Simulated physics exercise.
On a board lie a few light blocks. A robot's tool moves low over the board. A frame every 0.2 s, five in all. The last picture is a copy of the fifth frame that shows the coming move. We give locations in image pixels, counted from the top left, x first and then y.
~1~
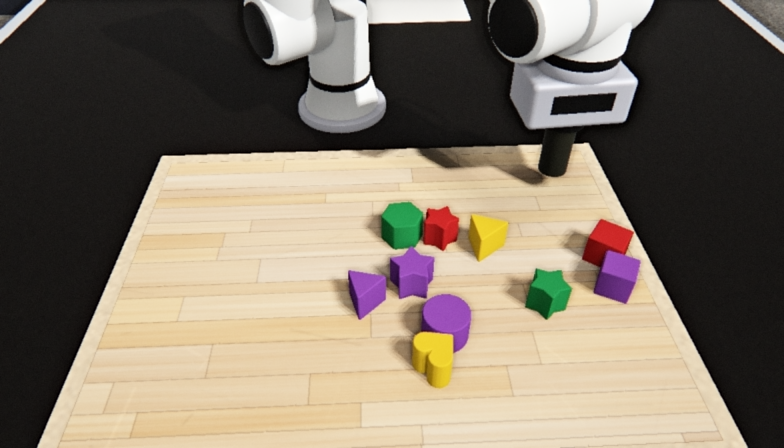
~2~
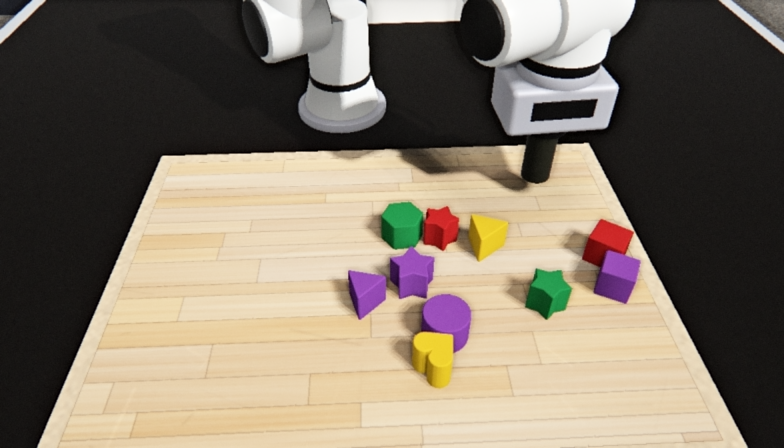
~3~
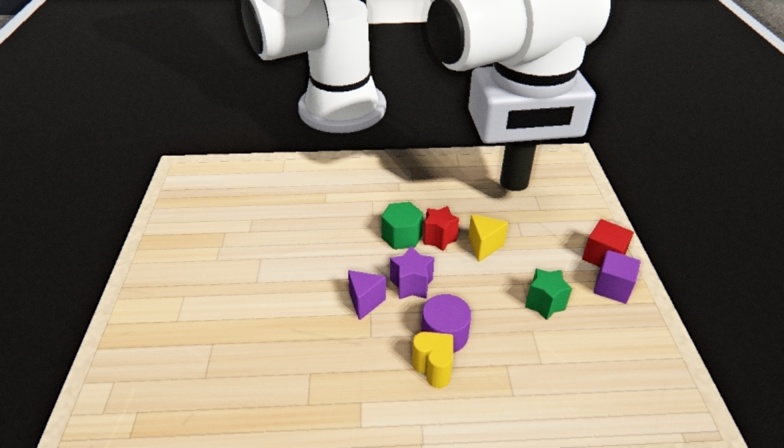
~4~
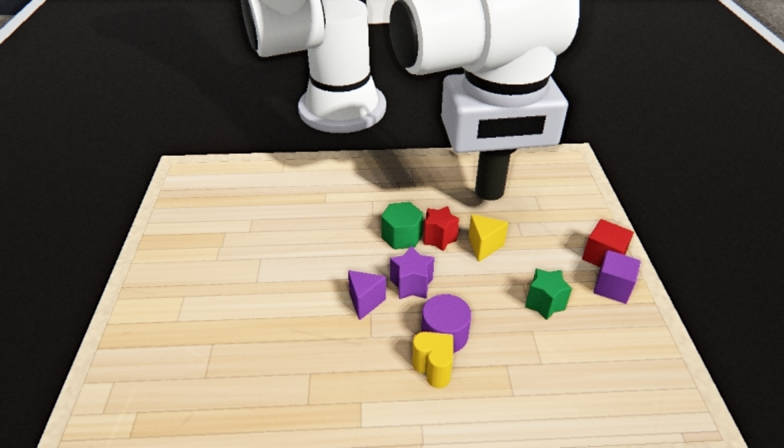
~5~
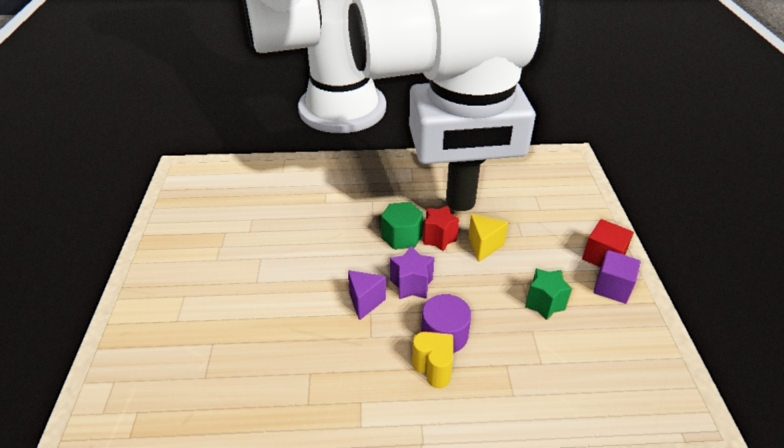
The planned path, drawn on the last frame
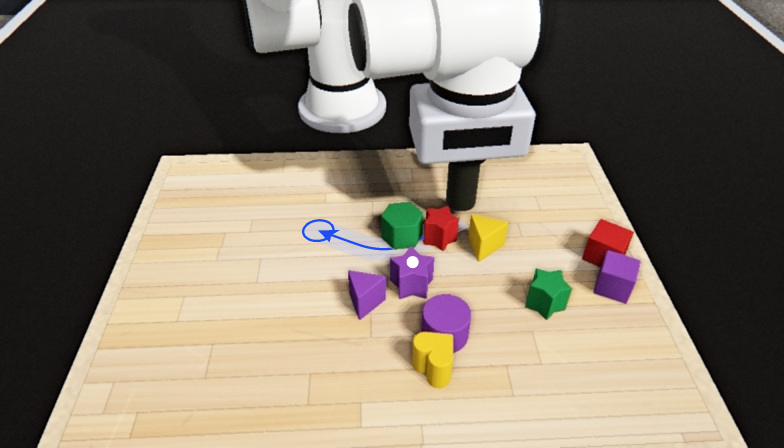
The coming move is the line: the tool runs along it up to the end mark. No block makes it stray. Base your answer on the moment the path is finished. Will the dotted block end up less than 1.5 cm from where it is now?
I expect so.
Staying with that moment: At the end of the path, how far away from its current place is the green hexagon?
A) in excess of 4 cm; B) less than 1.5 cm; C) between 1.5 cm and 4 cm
I choose A.
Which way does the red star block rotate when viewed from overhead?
Counter-clockwise, from overhead.
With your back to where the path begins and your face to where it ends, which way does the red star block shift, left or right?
Out to the left.
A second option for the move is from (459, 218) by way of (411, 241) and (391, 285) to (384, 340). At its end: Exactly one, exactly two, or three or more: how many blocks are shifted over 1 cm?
My best guess is that three blocks or more move over 1 cm.
The line goes from (459, 218) by way of (418, 240) and (366, 247) to (318, 230); the dot is on the purple star block.
The first path, step by step. One third of the way, tool at (418, 224); green hexagon at (383, 220), turned 35° clockwise; red star block at (420, 238), turned 65° anticlockwise.
Two thirds of the way, tool at (365, 230); green hexagon at (329, 223), turned 45° clockwise; purple star block at (410, 270), turned 20° anticlockwise; red star block at (405, 245), turned 90° anticlockwise.
At the end, tool at (316, 214); green hexagon at (282, 220); purple star block at (410, 270), turned 20° anticlockwise; red star block at (405, 245), turned 90° anticlockwise; yellow three-sided block unmoved.
